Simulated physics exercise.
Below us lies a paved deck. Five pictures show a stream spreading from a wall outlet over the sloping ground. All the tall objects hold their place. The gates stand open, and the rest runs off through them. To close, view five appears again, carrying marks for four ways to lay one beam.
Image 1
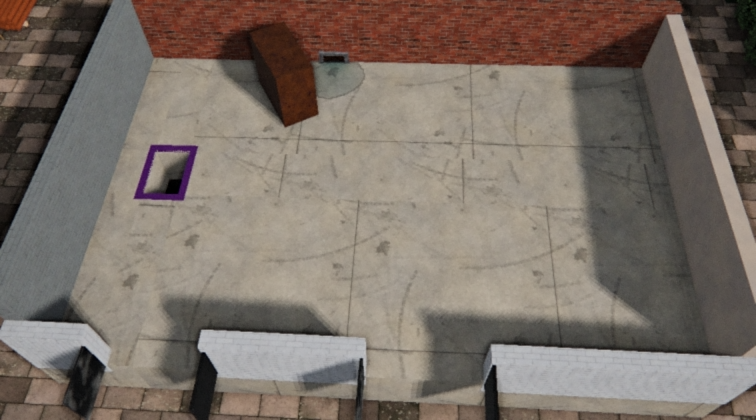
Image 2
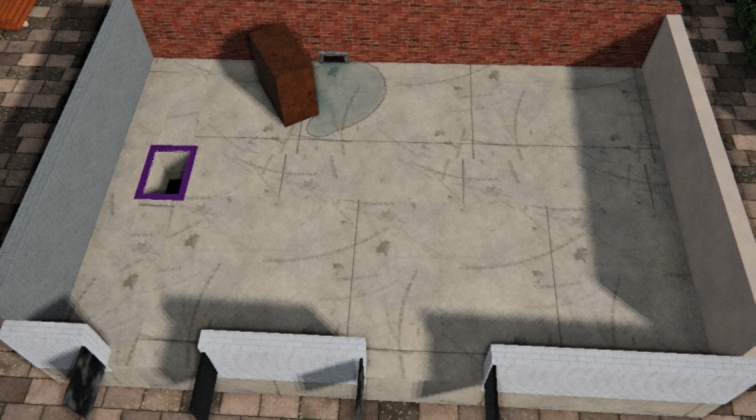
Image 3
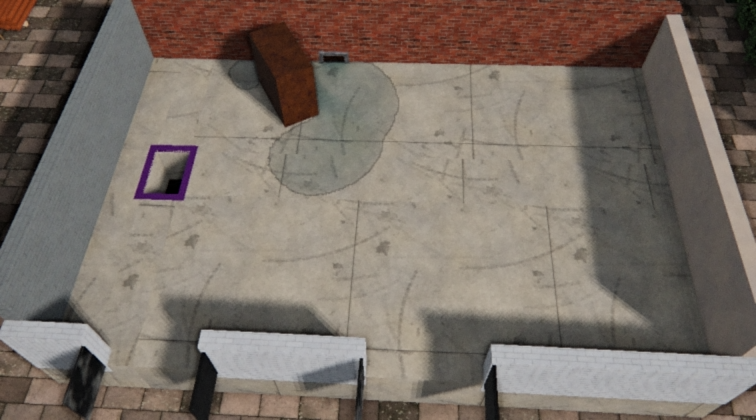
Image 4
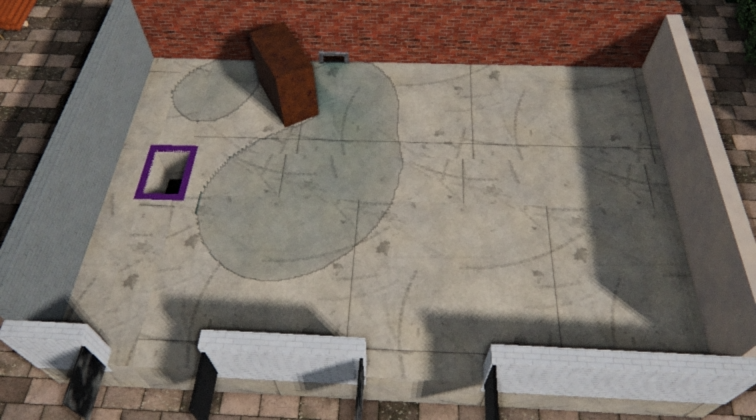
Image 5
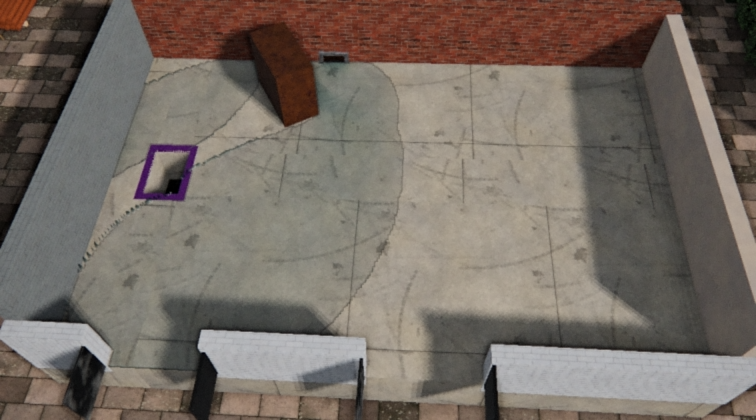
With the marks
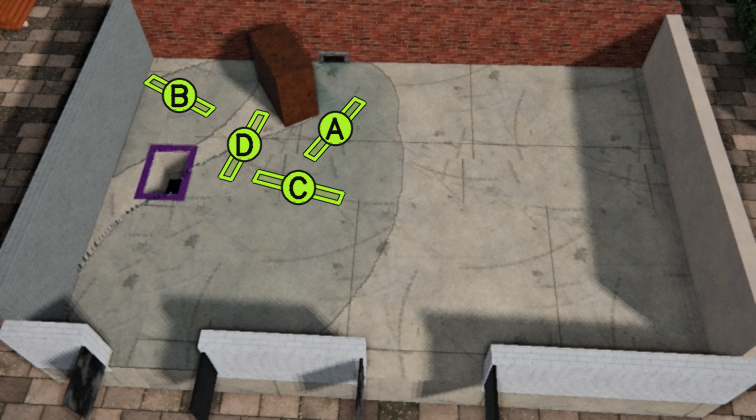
A paved deck, seen from high above by a still camera, is enclosed by a red brick wall at the back, a grey wall at left, a pale wall at right and low white walls with open gates in front. A rusty brown block stands near a small outfall at the back, with a purple-rimmed gully at left. Water spreads from the outfall toward the front, passes around the block and widens across the left side around the gully.
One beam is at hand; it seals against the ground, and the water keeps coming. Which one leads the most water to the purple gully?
Choose C.
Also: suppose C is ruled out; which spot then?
It is A.
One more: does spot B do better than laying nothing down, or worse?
It is better.
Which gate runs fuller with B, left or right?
The left one.
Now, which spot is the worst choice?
D it is.
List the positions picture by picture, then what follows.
Outfall at (334, 58); purple gully at (167, 172); open gate at (164, 352); open gate at (425, 363); front seen at (347, 91), 2 % of the ground wet; purple gully still dry, in the first frame.
Front seen at (343, 126), 4 % of the ground wet; purple gully still dry, in the second frame.
Front seen at (329, 187), 9 % of the ground wet; purple gully still dry, in the third frame.
Front seen at (275, 274), 20 % of the ground wet; purple gully still dry, in the fourth frame.
Front seen at (89, 304), 36 % of the ground wet; purple gully still dry, in the fifth frame.
On the marked copy, A from (309, 156) to (359, 101); B from (149, 79) to (209, 111); C from (256, 176) to (340, 198); D from (225, 178) to (262, 113).
With A, about 20 % of the stream goes into the purple gully, about 80 % out by the gates.
With B, about 11 % of the stream goes into the purple gully, about 88 % out by the gates.
With C, about 34 % of the stream goes into the purple gully, about 65 % out by the gates.
With D, about 4 % of the stream goes into the purple gully, about 95 % out by the gates.
